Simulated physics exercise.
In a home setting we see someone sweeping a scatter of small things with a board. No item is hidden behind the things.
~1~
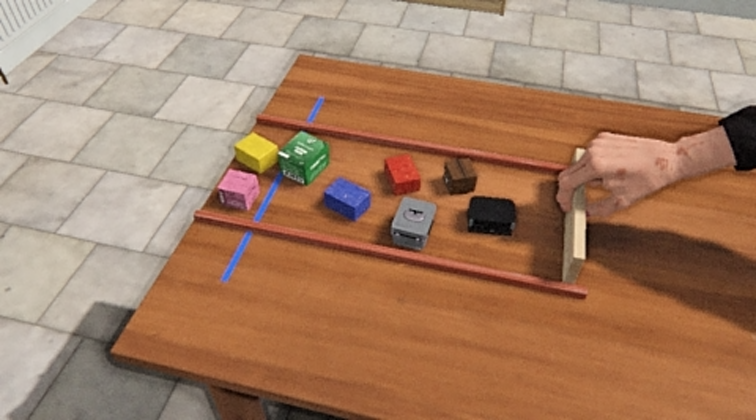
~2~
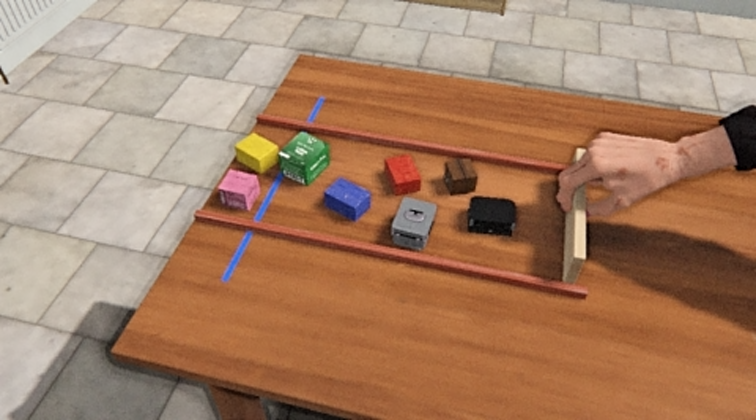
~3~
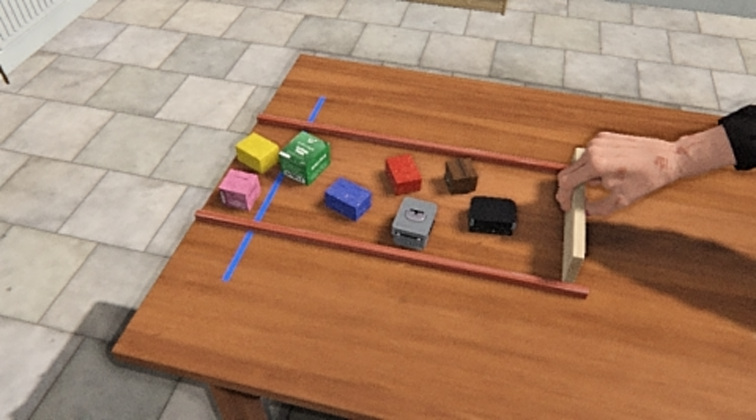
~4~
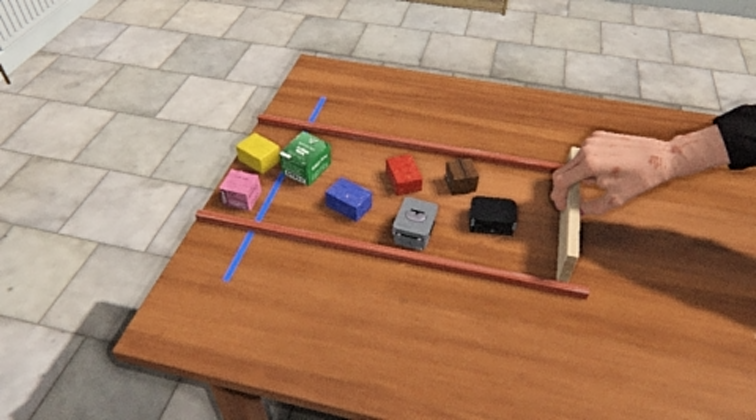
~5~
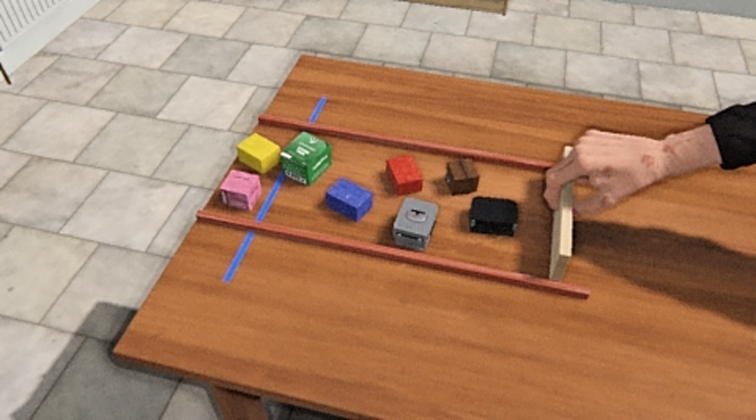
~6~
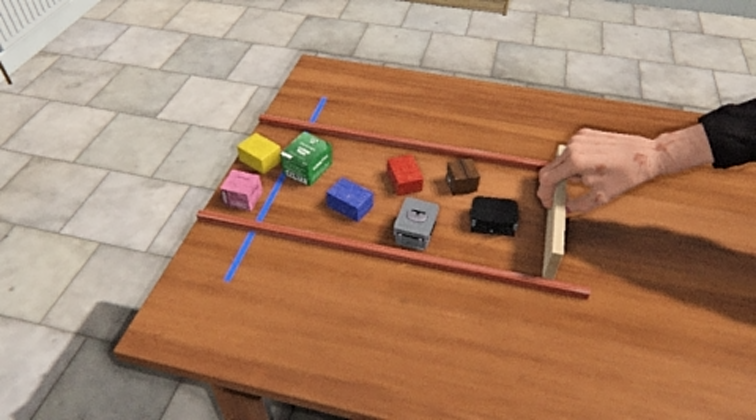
A hand slides a wooden board slightly left between two rails toward scattered small blocks.
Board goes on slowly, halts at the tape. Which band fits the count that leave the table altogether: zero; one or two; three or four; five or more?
The push drops a trio or a foursome off the table.
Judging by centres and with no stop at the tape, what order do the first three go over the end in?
The order is the yellow block, the pink box, then the green box.
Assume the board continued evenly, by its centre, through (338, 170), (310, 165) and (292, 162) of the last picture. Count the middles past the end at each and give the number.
That makes 0, 2, 3.
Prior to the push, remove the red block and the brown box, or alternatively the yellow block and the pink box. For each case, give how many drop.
Fallen: 2 in the first try, 1 in the other.
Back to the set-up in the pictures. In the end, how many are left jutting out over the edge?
Things overhanging at the end: 1.
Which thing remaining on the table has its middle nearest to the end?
That's the blue block, it ends up nearest.
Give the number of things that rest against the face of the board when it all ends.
That makes 3.
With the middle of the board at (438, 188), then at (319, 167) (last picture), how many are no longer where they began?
So 4, and at the other place 8.
A little later, none off yet; yellow block at rest near (260, 153); pink box at rest near (242, 190); green box at rest near (307, 159).
Next, none off yet; yellow block at rest near (260, 153); pink box at rest near (242, 190); green box moving near (301, 159).
When it is over, the number that fall off is three or four; down, green box, pink box and yellow block.
